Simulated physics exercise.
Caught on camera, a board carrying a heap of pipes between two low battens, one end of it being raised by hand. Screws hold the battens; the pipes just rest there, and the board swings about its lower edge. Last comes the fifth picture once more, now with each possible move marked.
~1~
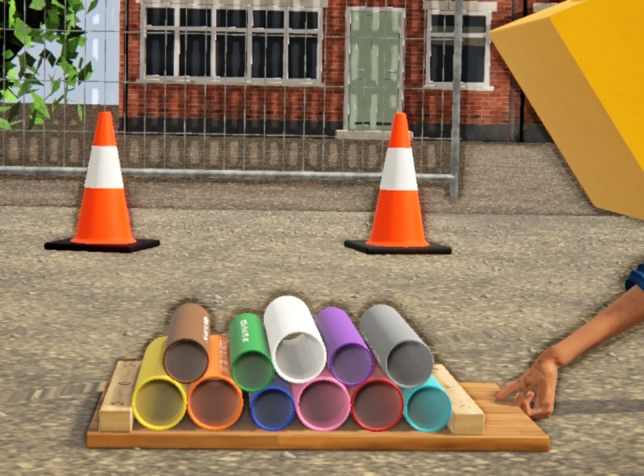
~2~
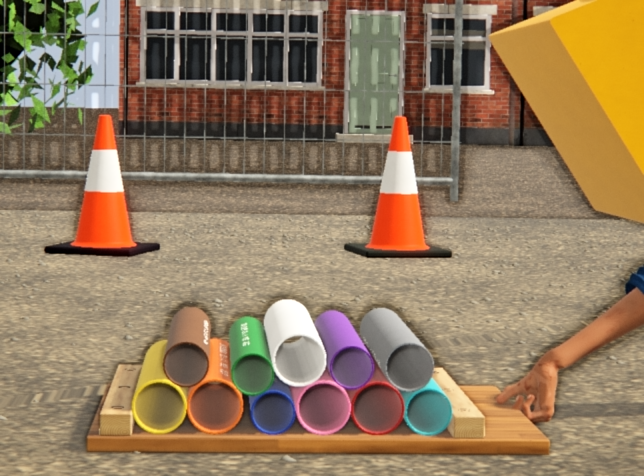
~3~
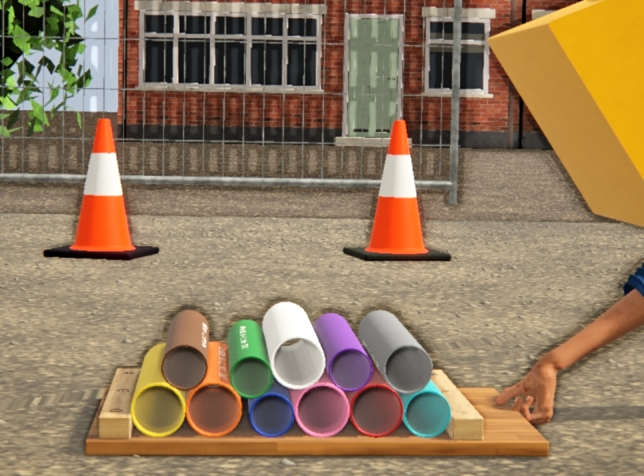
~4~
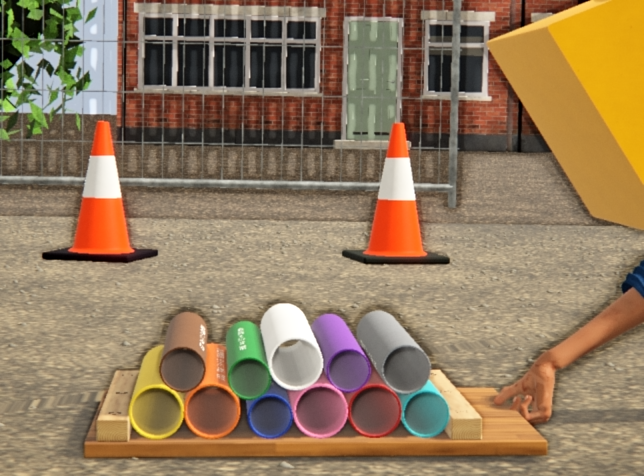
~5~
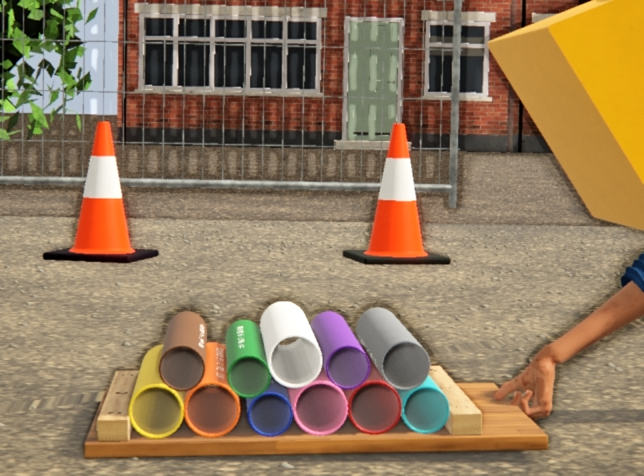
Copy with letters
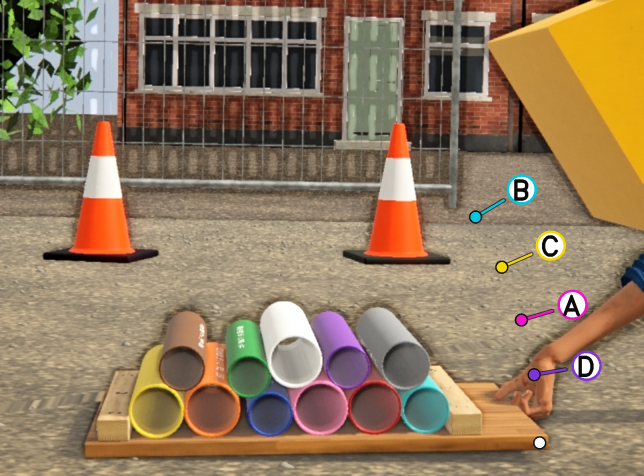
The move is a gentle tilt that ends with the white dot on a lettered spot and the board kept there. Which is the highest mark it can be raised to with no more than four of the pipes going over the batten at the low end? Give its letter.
Up to B.
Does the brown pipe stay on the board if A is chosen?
Yes.
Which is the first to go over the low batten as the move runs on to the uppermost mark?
It is the brown one.
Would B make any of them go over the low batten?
Yes.
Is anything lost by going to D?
No.
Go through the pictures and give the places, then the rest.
Green pipe (253, 370); purple pipe (351, 364); brown pipe (186, 361), in the first picture.
Brown pipe (186, 364); white pipe (299, 360), in the second picture.
Board (310, 408); red pipe (376, 411); turquoise pipe (427, 414); pink pipe (322, 410), in the third picture.
Board (309, 409); yellow pipe (156, 412); orange pipe (212, 411), in the fourth picture.
Board (309, 407); yellow pipe (156, 411); orange pipe (212, 409), in the fifth picture.
On the marked copy, A at (521, 320); B at (475, 217); C at (502, 267); D at (534, 375); the white dot at (540, 443).
Following B. Soon after the start, board at 18°.
Later, board at 32°.
In the end, board at 32°, three over the low batten (green, brown, white).
As for the rest, A none over the low batten; C none over the low batten; D none over the low batten.
